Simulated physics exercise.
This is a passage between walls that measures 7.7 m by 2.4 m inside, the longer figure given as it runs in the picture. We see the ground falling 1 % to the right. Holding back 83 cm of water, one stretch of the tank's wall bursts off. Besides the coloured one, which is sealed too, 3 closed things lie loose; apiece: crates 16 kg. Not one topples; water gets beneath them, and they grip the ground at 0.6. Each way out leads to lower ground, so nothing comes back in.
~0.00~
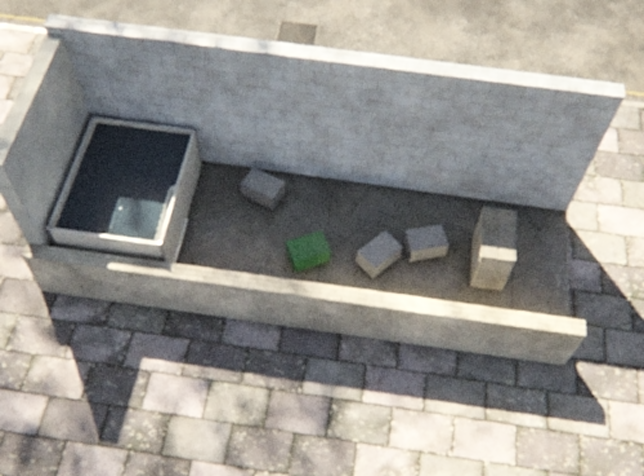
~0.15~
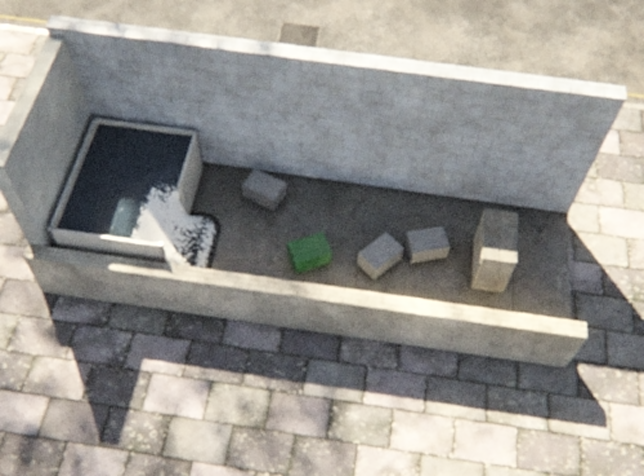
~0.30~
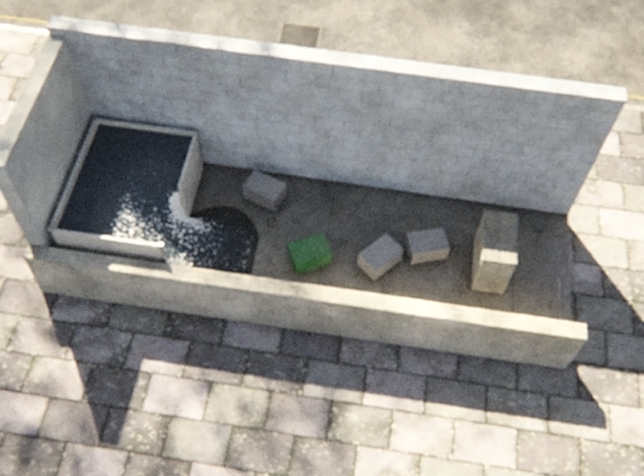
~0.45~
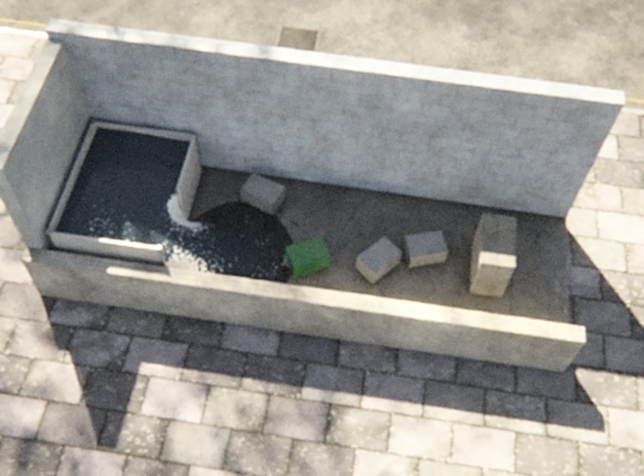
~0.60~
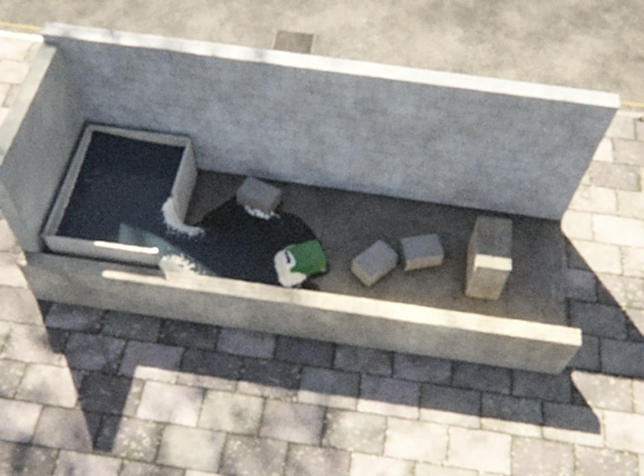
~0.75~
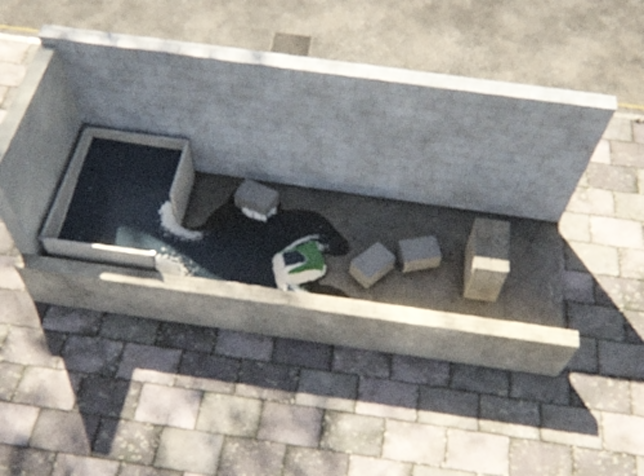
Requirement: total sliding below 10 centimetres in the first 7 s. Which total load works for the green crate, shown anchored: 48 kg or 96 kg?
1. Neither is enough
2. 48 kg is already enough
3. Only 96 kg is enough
Answer: 1.
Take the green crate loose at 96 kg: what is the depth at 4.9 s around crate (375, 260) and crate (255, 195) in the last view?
First about 12 cm, second about 6 cm.
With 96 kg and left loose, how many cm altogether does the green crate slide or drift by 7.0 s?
About 40 cm.
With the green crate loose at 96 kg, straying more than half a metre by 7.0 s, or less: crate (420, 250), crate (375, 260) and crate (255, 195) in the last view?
Taking them in order, the first is beyond the mark, the second beyond the mark and the third within the mark.
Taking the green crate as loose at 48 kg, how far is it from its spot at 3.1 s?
It would be some 250 cm from its spot.
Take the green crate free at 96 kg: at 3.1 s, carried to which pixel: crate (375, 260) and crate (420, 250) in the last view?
I'd say close to (416, 228) and close to (467, 223).
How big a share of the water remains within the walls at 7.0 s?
Around 54 % of the water.
After 1.4 s the green crate would be 79 cm from its start with 48 kg and 7 cm from its start with 96 kg; 16 cm of water round it then.
After 3.1 s the green crate would be 234 cm from its start with 48 kg and 41 cm from its start with 96 kg; 11 cm of water round it then.
After 4.9 s the green crate would be 352 cm from its start with 48 kg and 41 cm from its start with 96 kg; 10 cm of water round it then.
After 7.0 s the green crate would be 373 cm from its start with 48 kg and 41 cm from its start with 96 kg; 10 cm of water round it then.
